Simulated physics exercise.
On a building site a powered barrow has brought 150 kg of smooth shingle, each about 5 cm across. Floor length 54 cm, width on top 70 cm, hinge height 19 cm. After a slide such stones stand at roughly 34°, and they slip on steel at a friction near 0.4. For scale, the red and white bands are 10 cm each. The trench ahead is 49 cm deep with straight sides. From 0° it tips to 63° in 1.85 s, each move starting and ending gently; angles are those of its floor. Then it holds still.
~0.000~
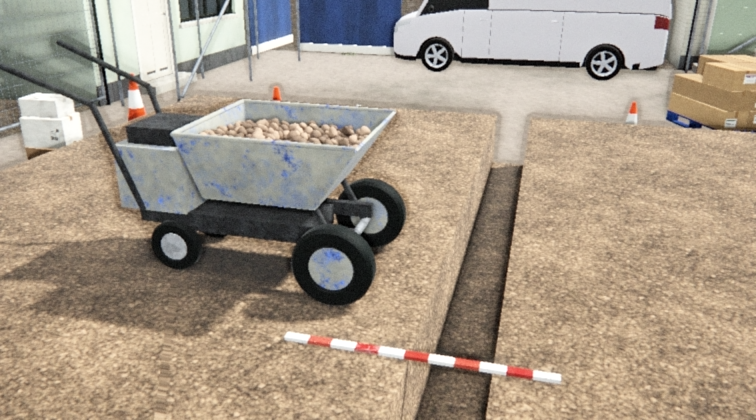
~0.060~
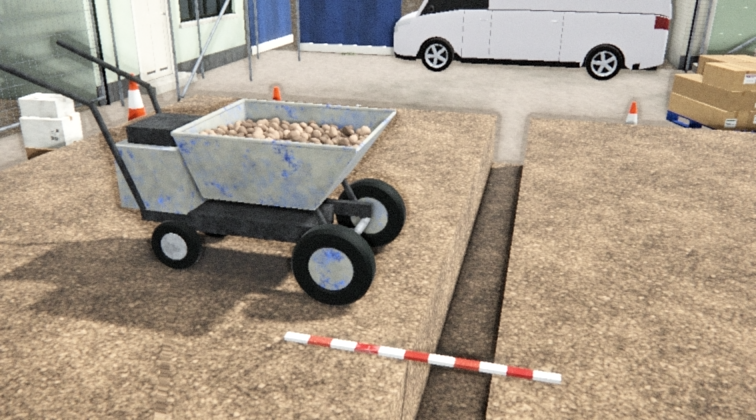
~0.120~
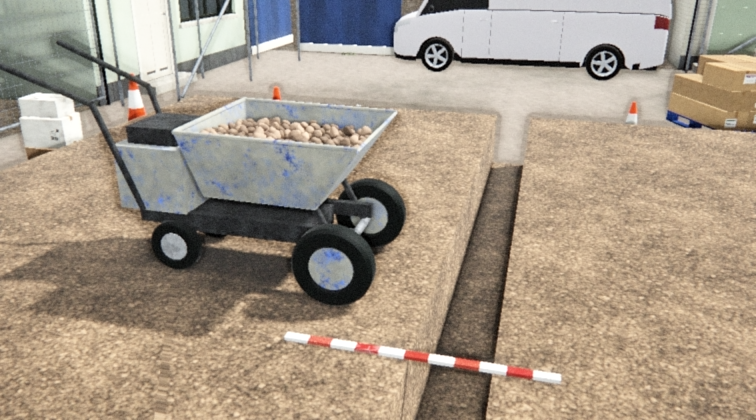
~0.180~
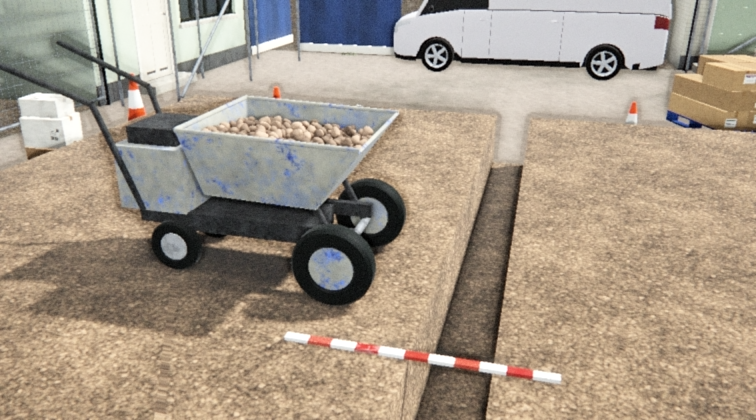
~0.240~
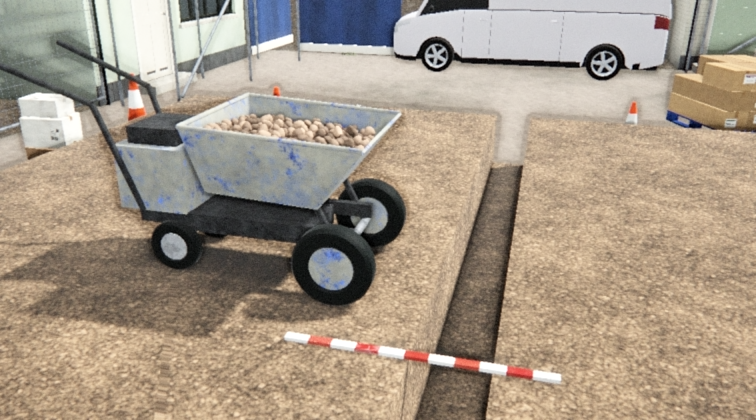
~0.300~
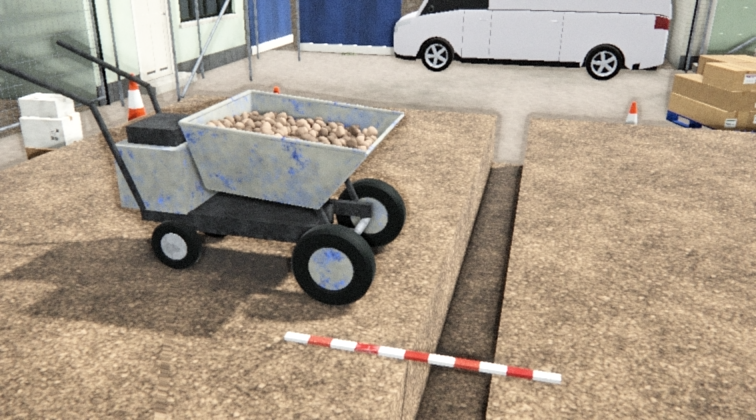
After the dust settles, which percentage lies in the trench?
Close to 55 in a hundred.
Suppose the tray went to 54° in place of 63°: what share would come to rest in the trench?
Then about 35 per cent.
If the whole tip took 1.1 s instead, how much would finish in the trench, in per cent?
It would be near 45 per cent.
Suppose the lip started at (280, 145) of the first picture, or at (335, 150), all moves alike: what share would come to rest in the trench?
First some 65, then 75 per cent.
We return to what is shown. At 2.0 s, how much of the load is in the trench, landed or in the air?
Some 15 per cent.
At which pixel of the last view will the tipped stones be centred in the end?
Around (488, 354).
After 1.4 s the floor is at 53°; 100 % in the tray; the foremost stones are at (459, 209).
After 2.0 s the floor is at 63°; 61 % in the tray, 17 % in the trench, 22 % past the trench; the foremost stones are at (593, 304).
After 2.3 s the floor is at 63°; 38 % in the tray, 27 % in the trench, 35 % past the trench; the foremost stones are at (684, 324).
After 4.2 s the floor is at 63°; 9 % in the tray, 55 % in the trench, 36 % past the trench; the foremost stones are past the picture's edge.
